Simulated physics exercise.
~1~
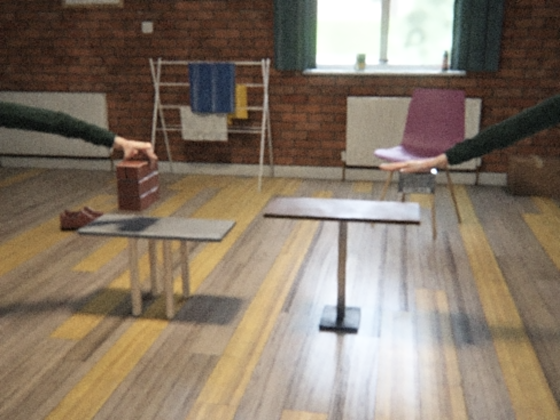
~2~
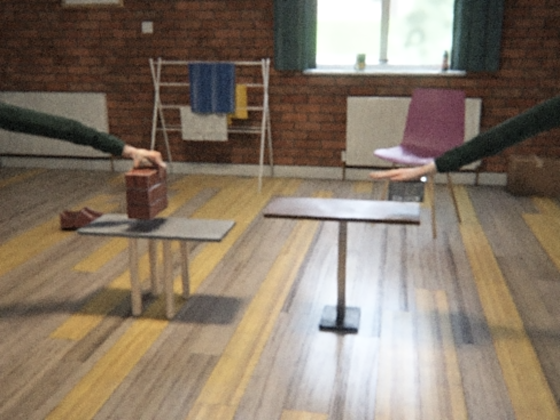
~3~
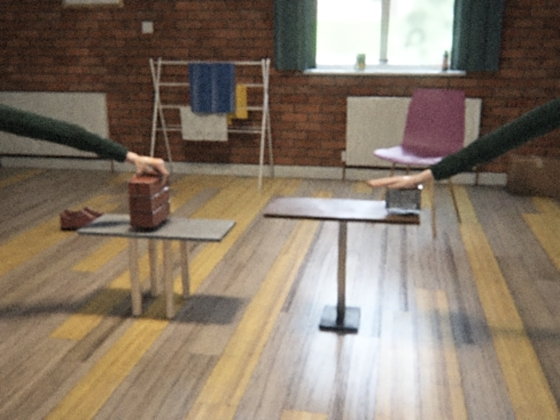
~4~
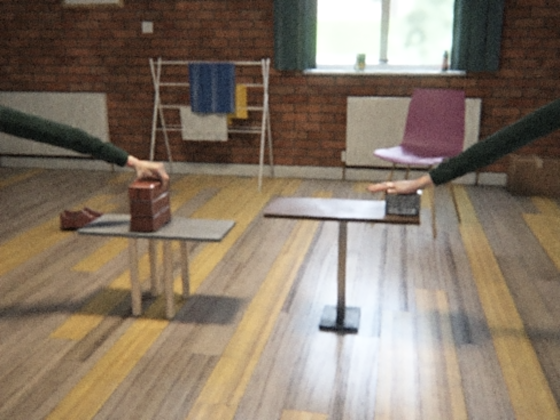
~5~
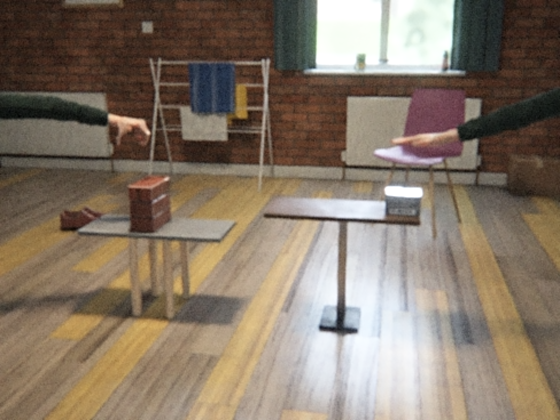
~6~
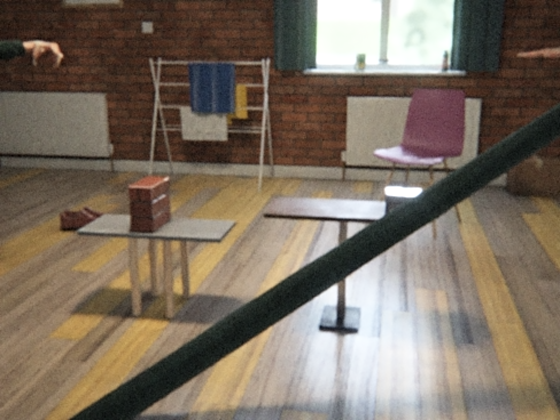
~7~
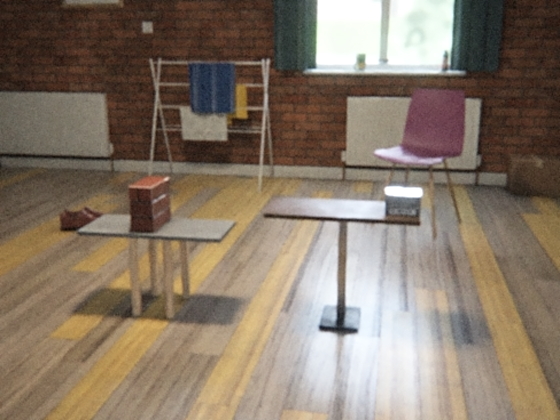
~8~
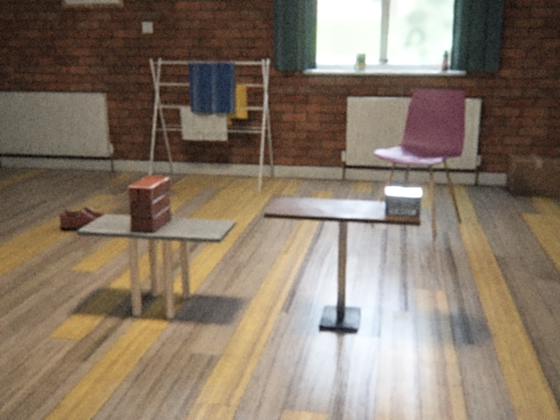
In this clip, two hands lower a stack of reddish bricks onto a grey trestle at left and a small box onto the right end of a brown side table, then let go and withdraw, leaving both stands upright and steady with their loads resting in place.
